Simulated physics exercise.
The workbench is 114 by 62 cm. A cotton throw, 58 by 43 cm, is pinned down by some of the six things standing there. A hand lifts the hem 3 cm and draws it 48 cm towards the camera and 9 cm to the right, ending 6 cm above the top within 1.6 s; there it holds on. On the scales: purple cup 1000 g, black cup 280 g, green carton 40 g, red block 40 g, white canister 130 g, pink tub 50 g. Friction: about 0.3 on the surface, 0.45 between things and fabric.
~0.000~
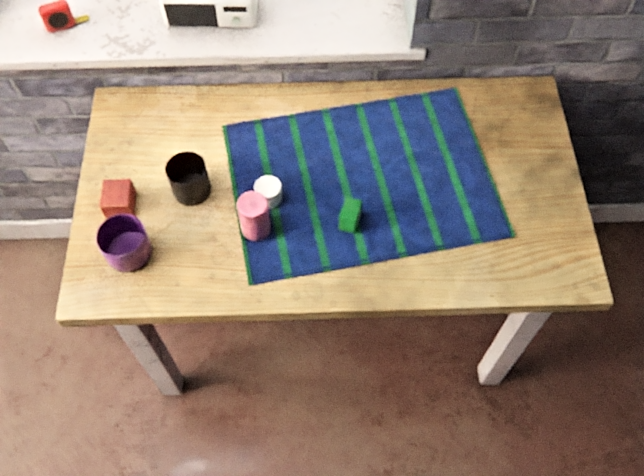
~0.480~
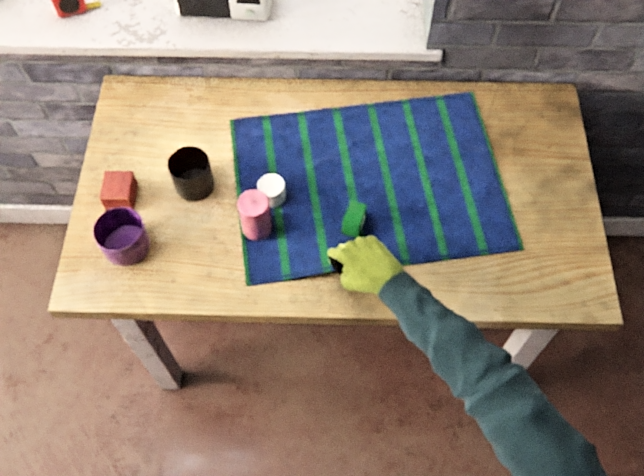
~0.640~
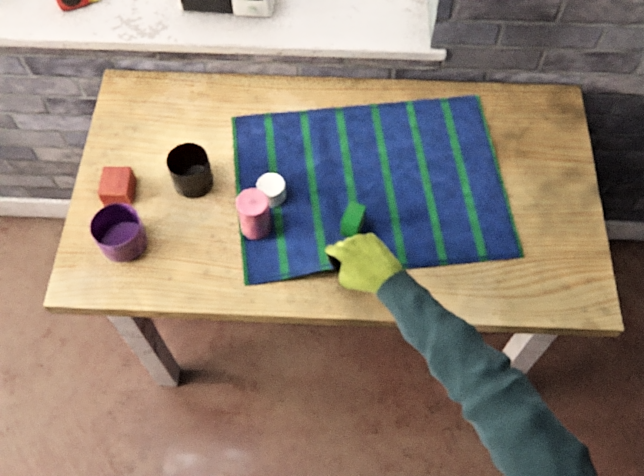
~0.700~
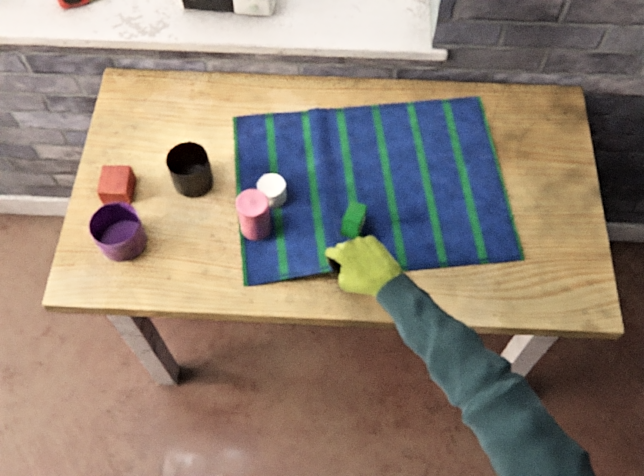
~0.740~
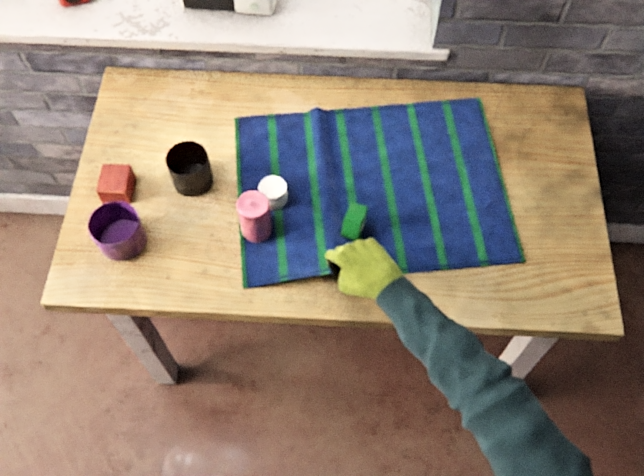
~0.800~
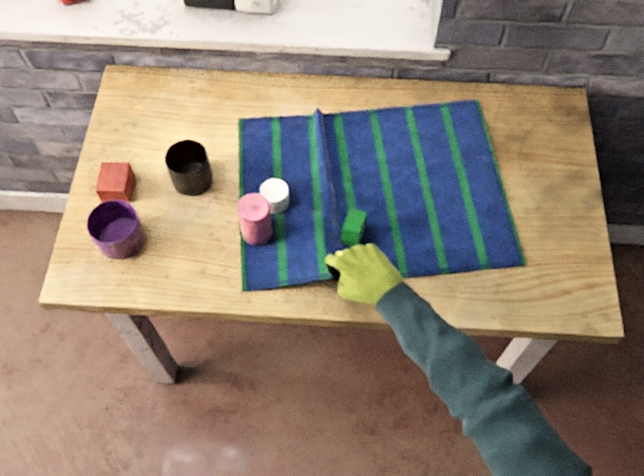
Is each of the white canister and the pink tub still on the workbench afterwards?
Result: White canister falls off, pink tub falls off.
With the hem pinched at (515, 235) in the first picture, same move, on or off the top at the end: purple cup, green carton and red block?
Then: Purple cup remains, green carton goes over, red block remains.
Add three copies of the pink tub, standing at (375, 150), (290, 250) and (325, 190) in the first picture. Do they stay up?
In turn: Goes over, drops off, drops off.
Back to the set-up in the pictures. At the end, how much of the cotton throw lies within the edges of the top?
About 0 per cent.
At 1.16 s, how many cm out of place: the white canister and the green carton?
About: White canister 15 cm, green carton 15 cm.
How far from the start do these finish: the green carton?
About: Green carton over the edge.
After 1.2 s, 95 % of the cotton throw is still over the top; white canister 14 cm off its start, pink tub 13 cm off its start, green carton 14 cm off its start.
After 1.5 s, 55 % of the cotton throw is still over the top; white canister 32 cm off its start, pink tub 31 cm off its start, green carton 30 cm off its start.
After 1.9 s, 10 % of the cotton throw is still over the top; white canister over the edge, pink tub over the edge, green carton over the edge.
After 2.2 s, 0 % of the cotton throw is still over the top; white canister over the edge, pink tub over the edge, green carton over the edge.
After 3.8 s, 0 % of the cotton throw is still over the top; white canister over the edge, pink tub over the edge, green carton over the edge.
